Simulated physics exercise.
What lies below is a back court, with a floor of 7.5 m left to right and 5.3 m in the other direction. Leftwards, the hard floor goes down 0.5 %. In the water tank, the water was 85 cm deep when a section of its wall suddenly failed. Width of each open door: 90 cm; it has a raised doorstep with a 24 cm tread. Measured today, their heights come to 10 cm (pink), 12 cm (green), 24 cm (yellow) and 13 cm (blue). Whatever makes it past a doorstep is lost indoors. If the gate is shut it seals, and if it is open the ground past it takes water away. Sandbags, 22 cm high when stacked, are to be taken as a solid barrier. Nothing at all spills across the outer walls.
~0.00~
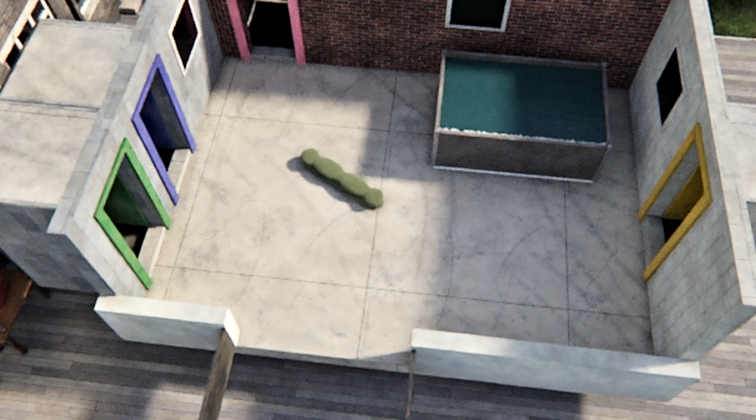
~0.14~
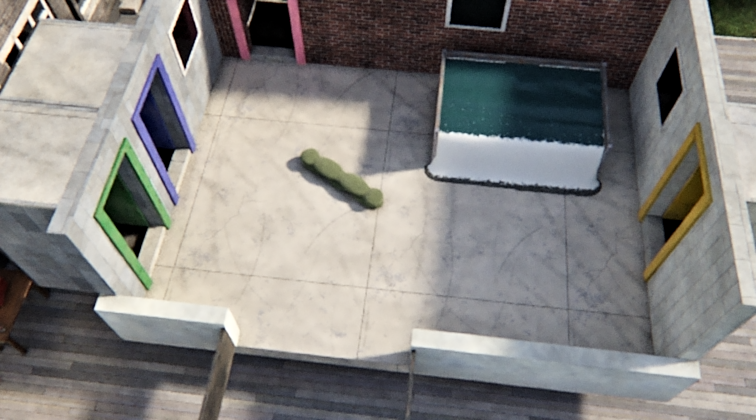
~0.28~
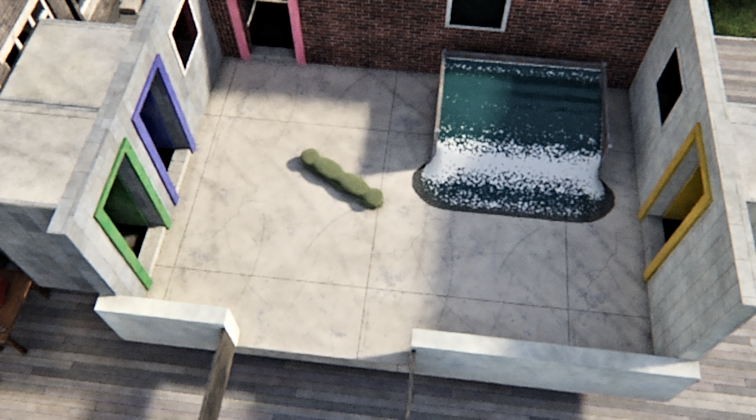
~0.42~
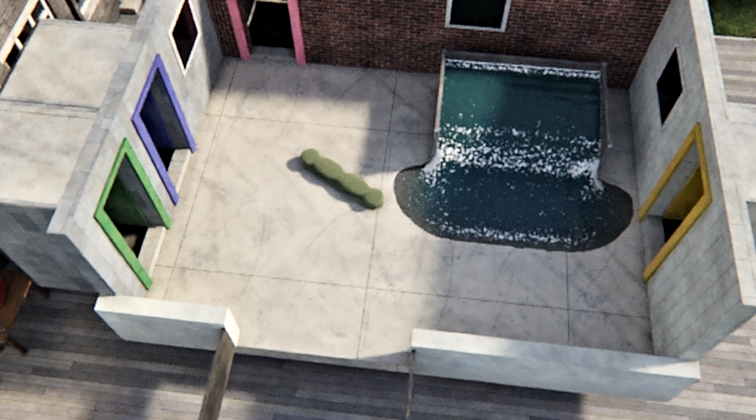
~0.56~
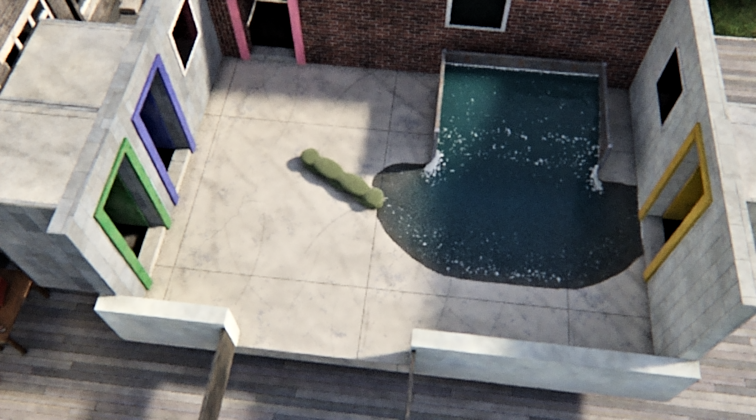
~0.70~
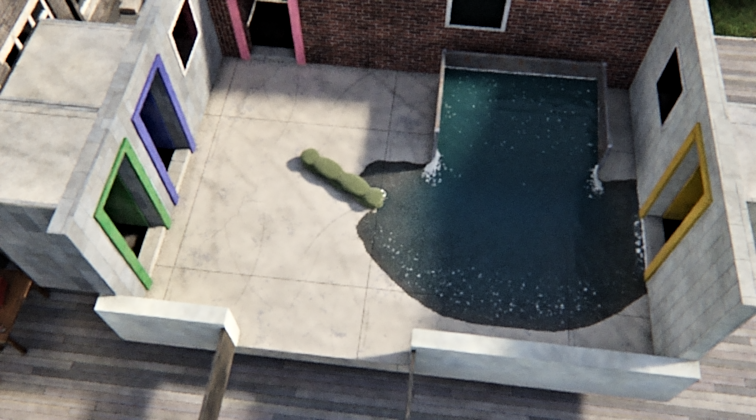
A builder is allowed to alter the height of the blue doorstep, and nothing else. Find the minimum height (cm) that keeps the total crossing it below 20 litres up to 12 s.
The minimum is roughly 9 cm.
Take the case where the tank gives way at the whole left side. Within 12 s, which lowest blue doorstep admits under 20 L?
Then roughly 18 cm.
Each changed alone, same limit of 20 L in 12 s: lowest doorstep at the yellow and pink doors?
About 17 cm at yellow and about 11.0 cm at pink.
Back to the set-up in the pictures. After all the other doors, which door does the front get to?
That would be the pink door.
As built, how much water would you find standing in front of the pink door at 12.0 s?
Some 8.5 centimetres.
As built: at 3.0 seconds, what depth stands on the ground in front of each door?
Pink door 0 cm, green door 0 cm, yellow door 25 cm, blue door 0 cm.
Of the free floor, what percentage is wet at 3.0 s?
Approximately 45 %.
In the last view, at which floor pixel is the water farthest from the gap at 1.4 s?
At about (307, 337).
After 1.4 s water covers 45 % of the floor, deepest (52 cm) near (649, 376); it has not reached the blue door.
After 3.0 s water covers 45 % of the floor, deepest (30 cm) near (623, 373); it has not reached the blue door.
After 12.0 s water covers 95 % of the floor, deepest (11 cm) near (425, 156); 9 cm at the blue door, 3 litres in over its 13 cm doorstep.
At the blue door as built, the water arrived by 4.3 s and peaked near 16 cm at 5.8 s.
With a doorstep of 8 cm, 28 litres would have come in within the 12 s; with 11 cm, 8 litres. So under 20 litres takes about 9 cm.
